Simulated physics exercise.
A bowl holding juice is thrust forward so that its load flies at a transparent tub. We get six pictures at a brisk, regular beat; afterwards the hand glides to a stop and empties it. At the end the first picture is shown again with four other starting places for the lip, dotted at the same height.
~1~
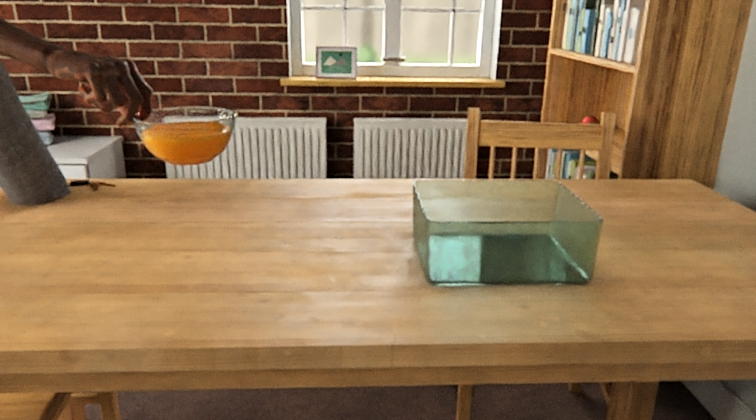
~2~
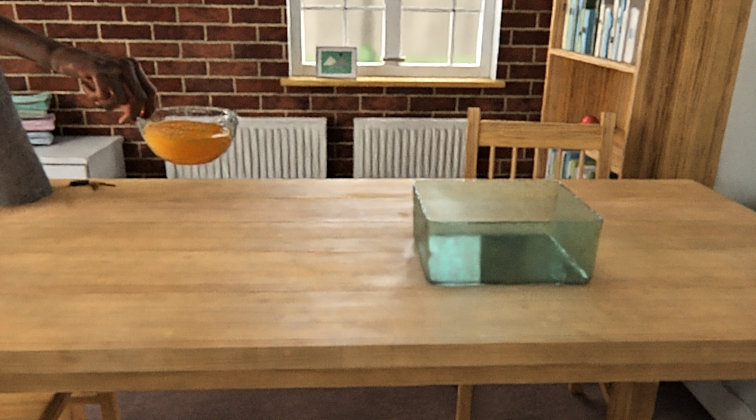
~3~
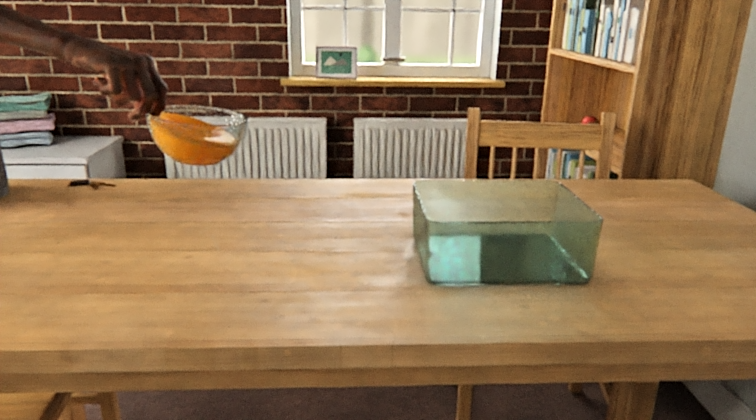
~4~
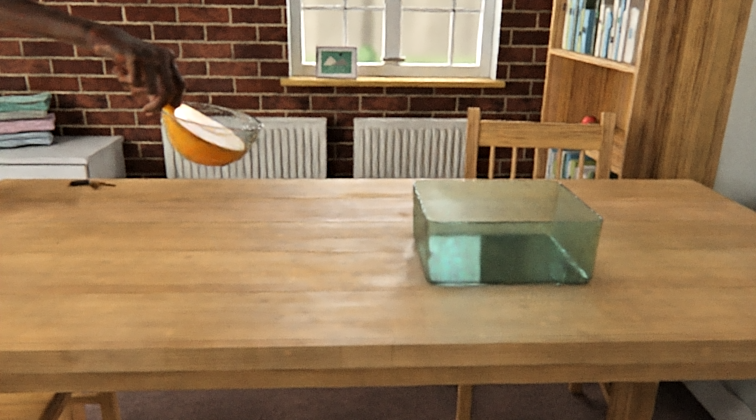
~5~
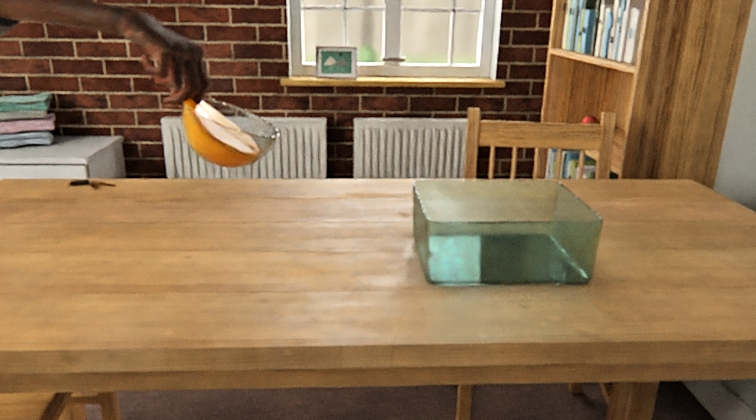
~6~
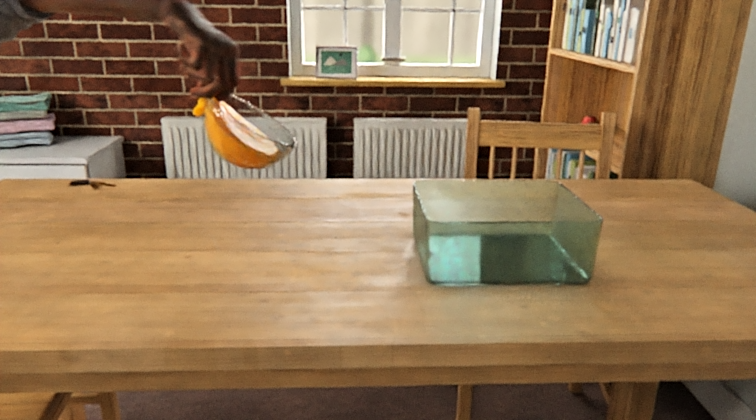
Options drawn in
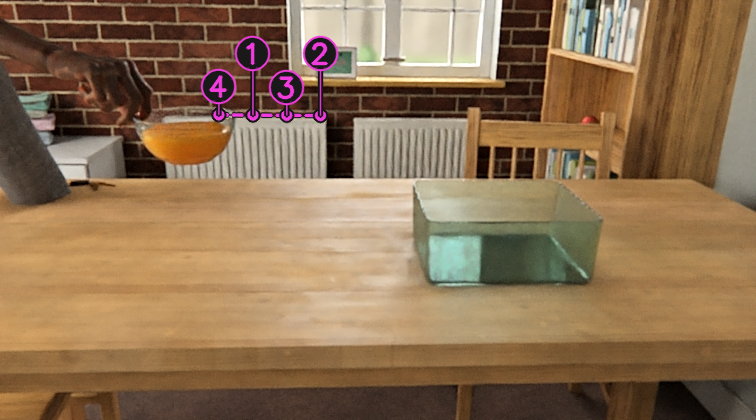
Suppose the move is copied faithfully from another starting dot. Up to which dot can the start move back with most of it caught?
I would pick dot 1.
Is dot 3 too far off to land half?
No.
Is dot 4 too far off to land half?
Yes.
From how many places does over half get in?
Three of the four.
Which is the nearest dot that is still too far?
Here it is dot 4.
In magenta, 1 at (252, 115); 2 at (320, 115); 3 at (286, 115); 4 at (218, 114).
Choosing 1, about 71 % lands in the tub, 16 % falls short and 13 % goes beside or beyond.
Choosing 2, about 78 % lands in the tub, 9 % falls short and 13 % goes beside or beyond.
Choosing 3, about 74 % lands in the tub, 5 % falls short and 21 % goes beside or beyond.
Choosing 4, about 16 % lands in the tub, 78 % falls short and 6 % goes beside or beyond.
